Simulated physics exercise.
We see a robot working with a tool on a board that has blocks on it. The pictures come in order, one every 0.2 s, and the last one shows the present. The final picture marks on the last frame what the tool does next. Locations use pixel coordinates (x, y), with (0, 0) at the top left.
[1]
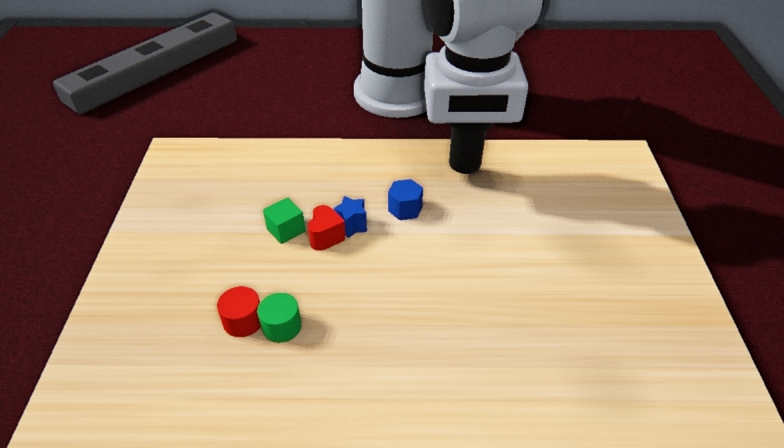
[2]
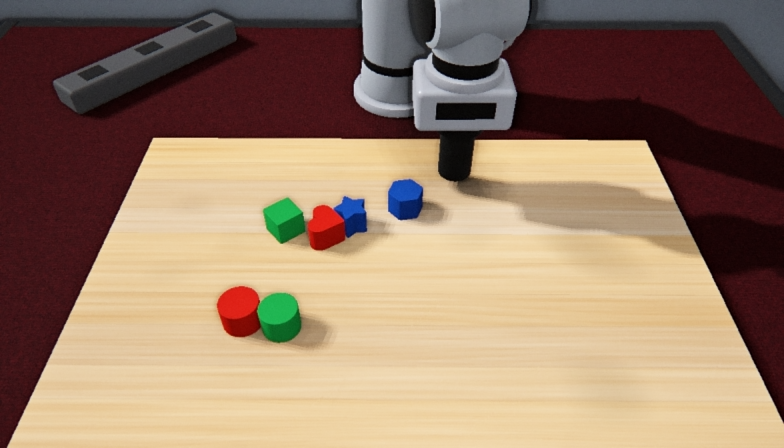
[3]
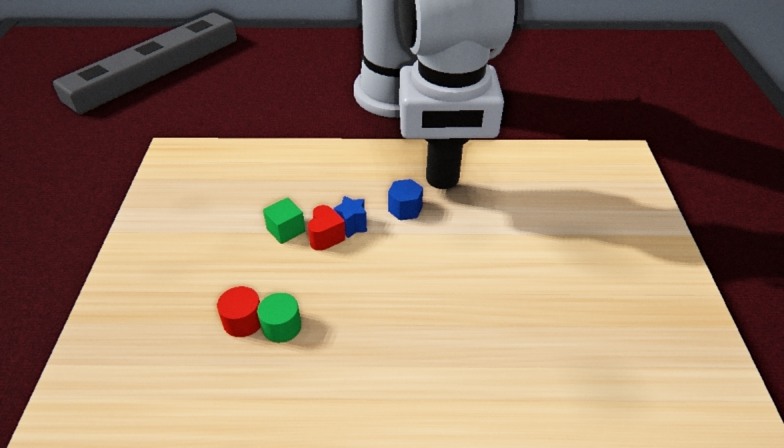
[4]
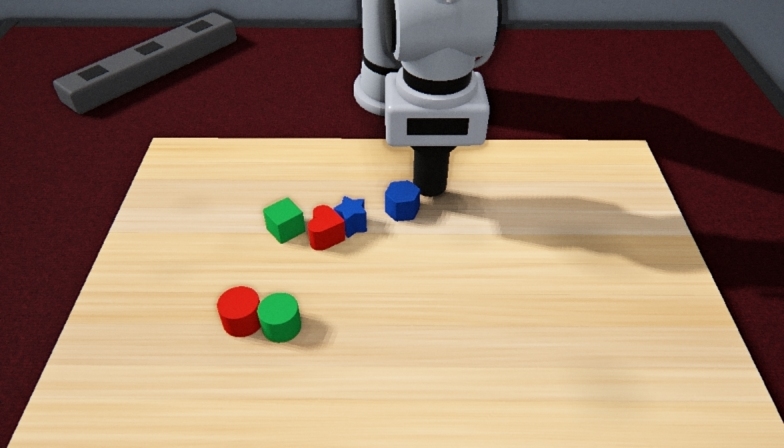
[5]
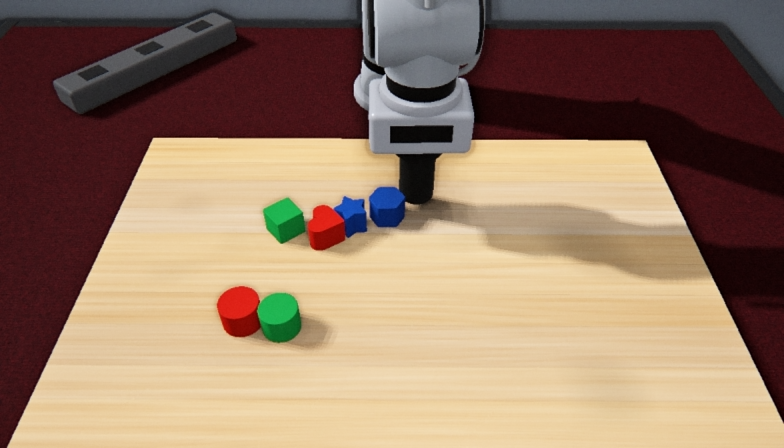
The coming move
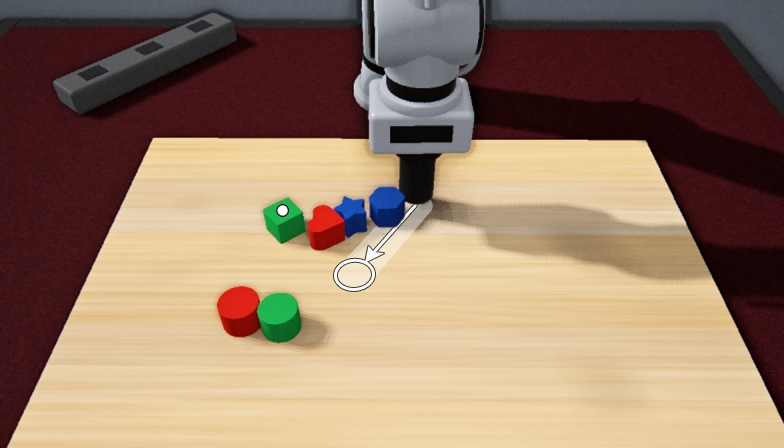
A white robot arm with a black cylindrical tool moves left and slightly toward the viewer over a pale wooden board, seen from above at a steady angle. A green cube, red heart, blue star and blue hexagon sit across the upper board, with red and green round blocks lower left. The tool nears the hexagon, then pushes it a short way left toward the star, while the other blocks stay still.
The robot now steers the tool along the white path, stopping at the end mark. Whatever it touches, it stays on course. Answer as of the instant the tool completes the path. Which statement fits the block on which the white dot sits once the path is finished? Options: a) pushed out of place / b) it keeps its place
It's a.
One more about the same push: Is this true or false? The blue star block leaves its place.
This is true.
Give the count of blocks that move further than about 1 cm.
It displaces three or more.
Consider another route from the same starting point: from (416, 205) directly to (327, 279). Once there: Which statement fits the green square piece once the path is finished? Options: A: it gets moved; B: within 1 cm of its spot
(A)
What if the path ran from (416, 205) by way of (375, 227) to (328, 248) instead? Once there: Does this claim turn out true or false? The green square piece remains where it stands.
False - the claim does not hold.
The drawn path runs straight from (416, 205) to (354, 275); the dot is on the green square piece.
The first path, step by step. One third of the way, tool at (396, 216); green square piece at (277, 211); red heart-shaped block at (305, 224); blue star block at (330, 211); blue hexagon at (361, 212), turned 35° clockwise.
Two thirds of the way, tool at (375, 240); green square piece at (264, 209), turned 20° clockwise; red heart-shaped block at (280, 229), turned 35° clockwise; blue star block at (309, 221), turned 30° clockwise; blue hexagon at (337, 231), turned 60° clockwise.
At the end, tool at (354, 264); green square piece at (259, 207), turned 20° clockwise; red heart-shaped block at (270, 227), turned 50° clockwise; blue star block at (300, 224), turned 45° clockwise; blue hexagon at (319, 244), turned 100° clockwise.
